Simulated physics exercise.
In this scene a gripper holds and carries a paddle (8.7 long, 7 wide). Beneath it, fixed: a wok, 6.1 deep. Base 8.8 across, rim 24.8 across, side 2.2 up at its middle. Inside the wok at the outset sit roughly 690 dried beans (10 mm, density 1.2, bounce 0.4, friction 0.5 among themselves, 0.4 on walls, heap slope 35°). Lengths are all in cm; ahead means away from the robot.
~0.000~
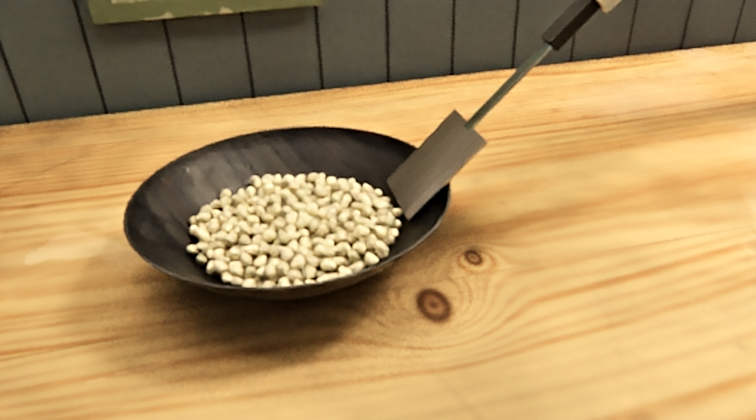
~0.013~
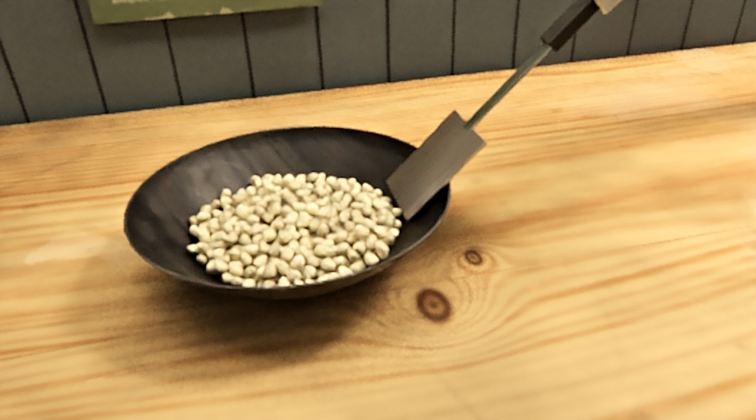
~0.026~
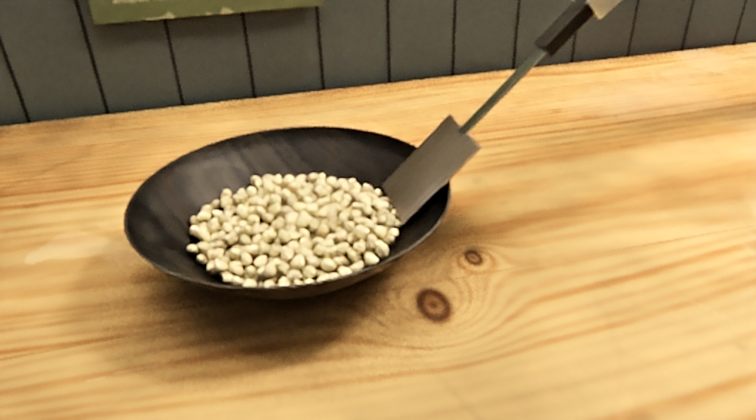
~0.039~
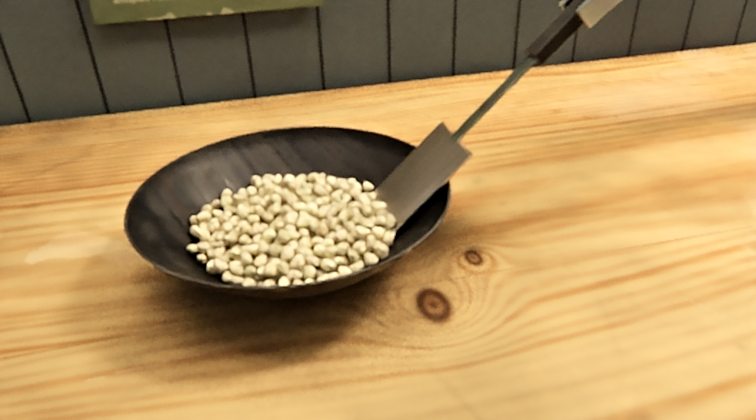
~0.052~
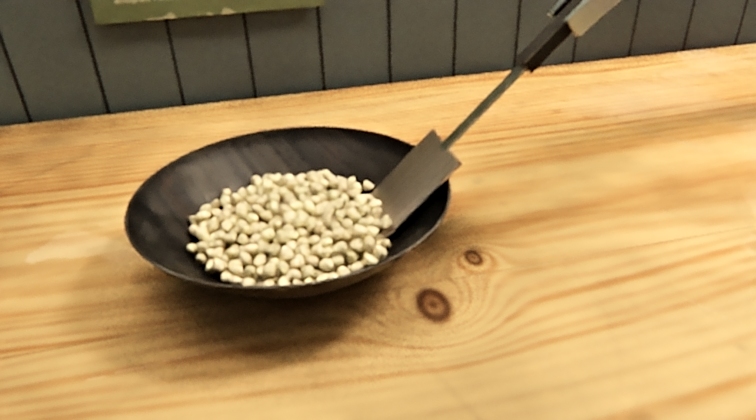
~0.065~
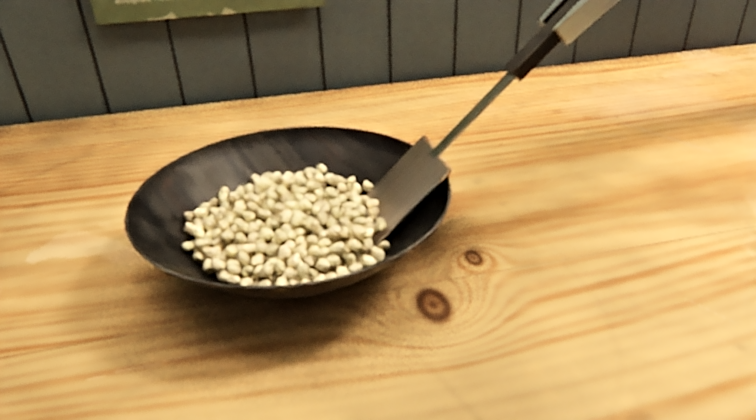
A gripper slides a flat paddle down and left, nudging pale beans in a dark wok.
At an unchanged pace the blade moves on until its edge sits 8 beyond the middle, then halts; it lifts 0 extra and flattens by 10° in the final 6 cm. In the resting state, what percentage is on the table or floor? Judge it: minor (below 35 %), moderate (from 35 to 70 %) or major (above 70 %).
My judgement: Minor.
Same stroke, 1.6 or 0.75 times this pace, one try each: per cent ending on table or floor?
First try around 40 %, second try around 20 %.
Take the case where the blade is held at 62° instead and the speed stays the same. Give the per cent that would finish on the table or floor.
Somewhere around 30 per cent would end on the table or floor.
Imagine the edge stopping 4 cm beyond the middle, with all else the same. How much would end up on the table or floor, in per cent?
It would come to roughly 0 percent.
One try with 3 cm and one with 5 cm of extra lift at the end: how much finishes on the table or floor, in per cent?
Result: Approx. 30 % and 25 %, one try each.
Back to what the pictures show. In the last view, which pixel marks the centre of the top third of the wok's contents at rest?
You'll find it at about (184, 213).
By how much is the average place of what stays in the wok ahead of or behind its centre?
It sits some 4.0 centimetres ahead of centre.
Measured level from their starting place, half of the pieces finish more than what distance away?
About 7 centimetres.
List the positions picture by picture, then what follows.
In the first picture, paddle top edge at (471, 124), sloping 44°; upper third of the load around (294, 219), from x 195 to 395, top at y 180; 691 in the wok.
In the second picture, paddle top edge at (470, 125), sloping 44°; upper third of the load around (294, 219), from x 195 to 395, top at y 180.
In the third picture, paddle top edge at (465, 130), sloping 44°; upper third of the load around (294, 219), from x 195 to 395, top at y 180.
In the fourth picture, paddle top edge at (456, 137), sloping 44°; upper third of the load around (294, 219), from x 195 to 395, top at y 180.
In the fifth picture, paddle top edge at (447, 145), sloping 44°; upper third of the load around (292, 218), from x 195 to 390, top at y 175.
In the sixth picture, paddle top edge at (437, 152), sloping 44°; upper third of the load around (287, 217), from x 190 to 385, top at y 170; 691 in the wok.
By 0.14 s, sloping 44°, highest piece 6 above the table; 691 in the wok.
By 0.22 s, sloping 40°, highest piece 8 above the table; 687 in the wok, 4 on the blade or in flight.
By 0.46 s, sloping 34°, highest piece 7 above the table; 524 in the wok, 161 on the table or floor, 6 on the blade or in flight.
By 1.51 s, sloping 34°, highest piece 7 above the table; 522 in the wok, 169 on the table or floor.
Final count, 522 in the wok, 169 on the table or floor. That is 24 % on the table or floor.
